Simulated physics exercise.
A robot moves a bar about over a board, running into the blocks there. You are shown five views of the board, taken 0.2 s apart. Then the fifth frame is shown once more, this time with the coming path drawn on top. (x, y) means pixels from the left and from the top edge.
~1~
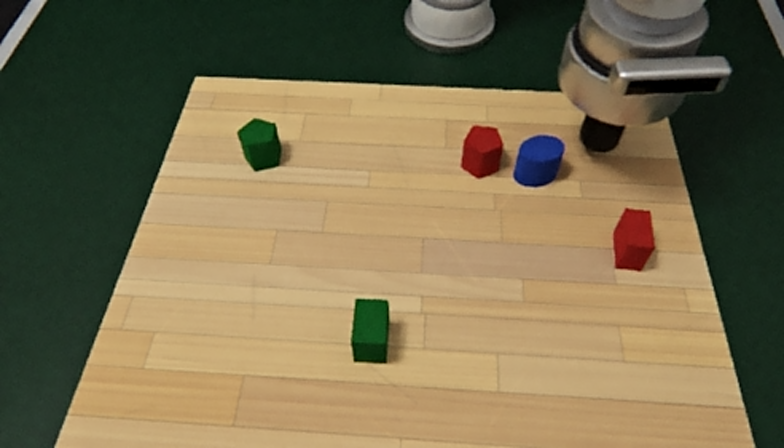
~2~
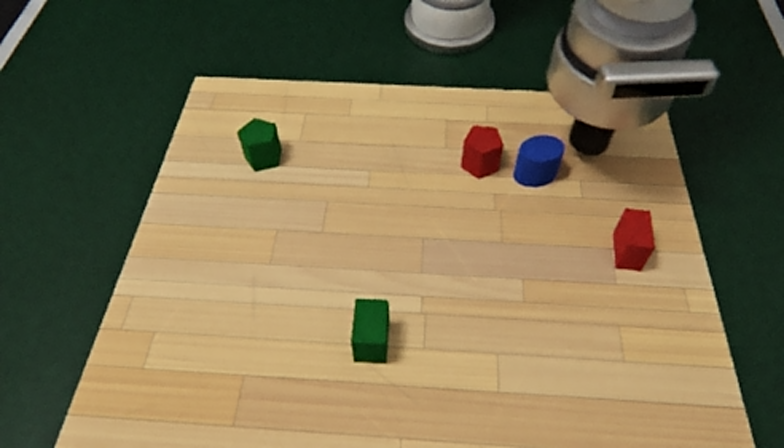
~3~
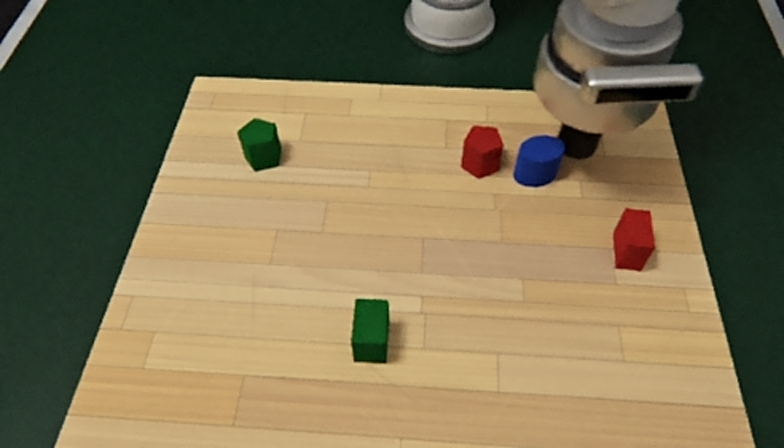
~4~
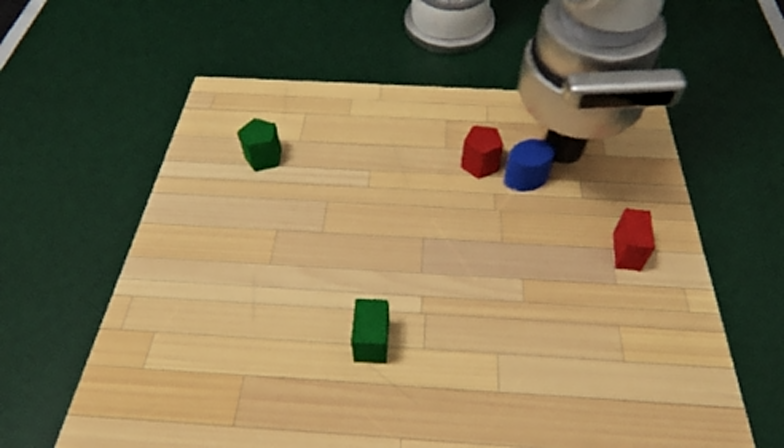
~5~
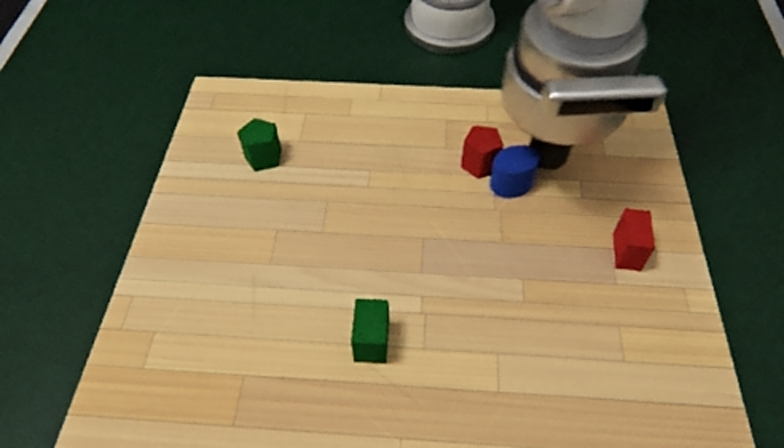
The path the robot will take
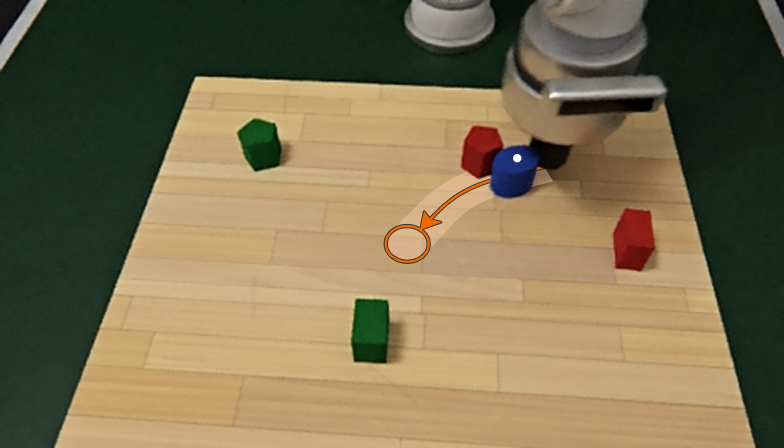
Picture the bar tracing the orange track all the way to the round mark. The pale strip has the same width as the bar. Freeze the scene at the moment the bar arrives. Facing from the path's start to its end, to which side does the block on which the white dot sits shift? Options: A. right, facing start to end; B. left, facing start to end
That would be B.
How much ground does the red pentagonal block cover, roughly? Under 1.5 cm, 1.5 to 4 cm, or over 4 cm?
Medium: 1.5 to 4 cm.
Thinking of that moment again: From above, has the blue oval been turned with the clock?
No, it doesn't check out.
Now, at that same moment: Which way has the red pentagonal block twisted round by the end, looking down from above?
Clockwise rotation.
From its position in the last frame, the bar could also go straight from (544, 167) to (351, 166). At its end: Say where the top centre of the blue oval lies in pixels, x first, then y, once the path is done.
Its top middle will sit at (474, 173).
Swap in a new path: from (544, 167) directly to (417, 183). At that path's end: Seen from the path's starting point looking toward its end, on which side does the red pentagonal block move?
Toward the right.
The line goes from (544, 167) over (491, 180) and (445, 205) to (407, 244); the dot is on the blue oval.
The first path, step by step. One third of the way, bar at (493, 170); red pentagonal block at (465, 136), turned 50° clockwise; blue oval at (469, 181), turned 30° anticlockwise.
Two thirds of the way, bar at (445, 195); red pentagonal block at (457, 136), turned 70° clockwise; blue oval at (438, 215), turned 85° anticlockwise.
At the end, bar at (407, 233); red pentagonal block at (457, 136), turned 70° clockwise; blue oval at (427, 251), turned 160° anticlockwise.
